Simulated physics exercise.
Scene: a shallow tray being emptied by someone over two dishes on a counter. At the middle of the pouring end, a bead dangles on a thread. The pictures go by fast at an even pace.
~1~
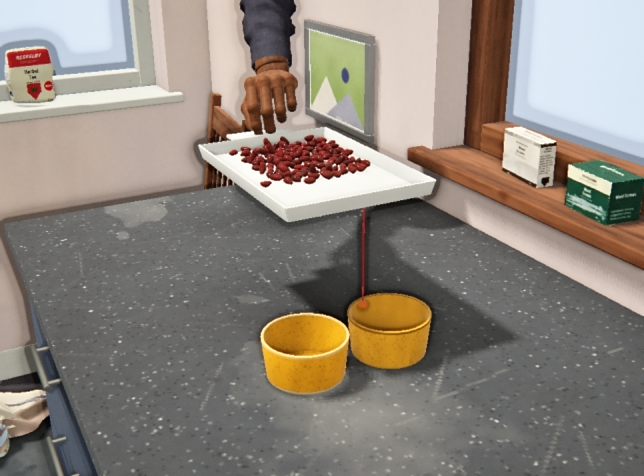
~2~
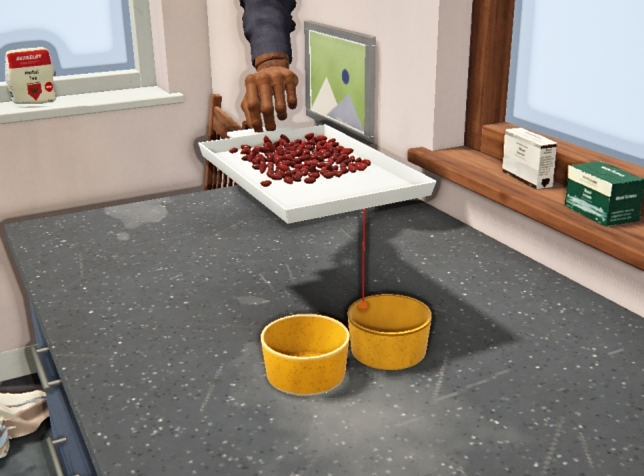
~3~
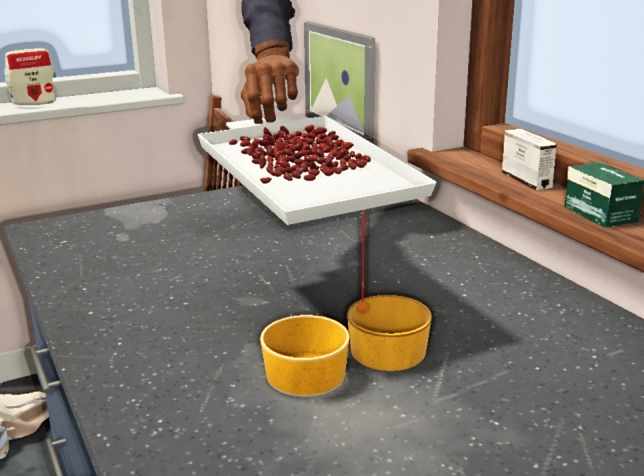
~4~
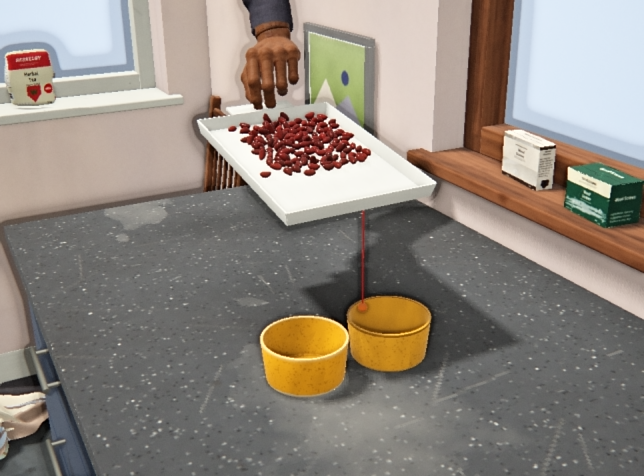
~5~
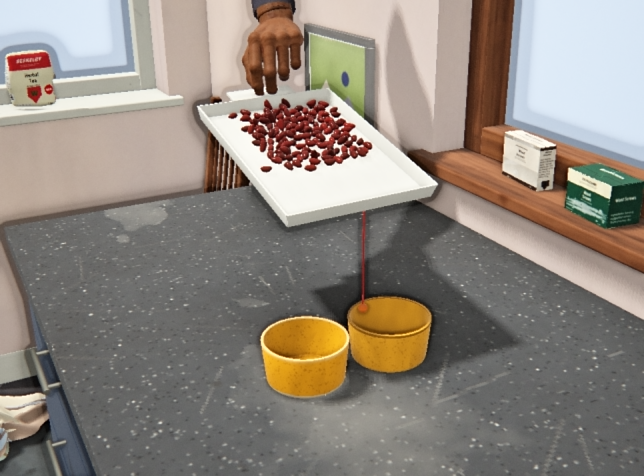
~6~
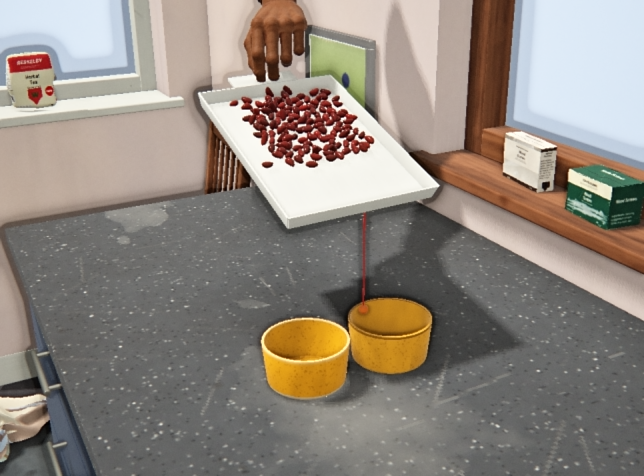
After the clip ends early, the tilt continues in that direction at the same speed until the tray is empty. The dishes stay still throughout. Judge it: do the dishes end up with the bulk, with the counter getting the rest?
No, the bulk goes on the counter.
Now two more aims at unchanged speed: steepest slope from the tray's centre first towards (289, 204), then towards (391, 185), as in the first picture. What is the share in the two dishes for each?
So it's 90 percent with the first slope and 40 percent with the other.
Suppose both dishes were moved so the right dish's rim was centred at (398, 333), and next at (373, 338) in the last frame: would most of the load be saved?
First try: A majority; second try: A majority.
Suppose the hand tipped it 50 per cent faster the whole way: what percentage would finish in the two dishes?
I'd put it at some 20 per cent.
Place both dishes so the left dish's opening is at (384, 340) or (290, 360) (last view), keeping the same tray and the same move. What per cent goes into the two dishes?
In order, 50 % and 70 %.
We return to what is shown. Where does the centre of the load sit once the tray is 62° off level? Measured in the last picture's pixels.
The centre of the load shows up near (353, 191) in the last view.
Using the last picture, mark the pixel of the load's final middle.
Around (380, 393).
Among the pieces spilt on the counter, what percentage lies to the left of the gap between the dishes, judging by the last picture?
Reading: Around 20 %.
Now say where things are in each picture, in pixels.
In the first frame, corners of the pouring end near (287, 207) and (431, 180), level; middle of the load near (299, 154), kidney beans; left dish near (325, 371); right dish near (411, 346); bead on its thread near (363, 305).
In the second frame, corners of the pouring end near (288, 208) and (431, 181), level; middle of the load near (299, 153).
In the third frame, corners of the pouring end near (288, 209) and (432, 182), tipped barely, level across its low end; middle of the load near (299, 147).
In the fourth frame, corners of the pouring end near (288, 211) and (432, 182), tipped a little, level across its low end; middle of the load near (299, 137).
In the fifth frame, corners of the pouring end near (289, 213) and (433, 183), tipped a little, level across its low end; middle of the load near (300, 127).
In the sixth frame, corners of the pouring end near (290, 215) and (434, 184), tipped clearly, level across its low end; middle of the load near (303, 120); left dish near (326, 376); right dish near (412, 351).
Shortly afterwards, tray tipped steeply; the bulk on the tray; a little in the air.
Next, tray tipped right over; the bulk on the tray; only a few in the left dish; only a few in the right dish; near a quarter outside both; only a few in the air.
Some moments later, tray tipped past a quarter turn; near a quarter in the left dish; a little in the right dish; the bulk outside both.
In the end, tray tipped past a quarter turn; near a quarter in the left dish; a little in the right dish; the bulk outside both.
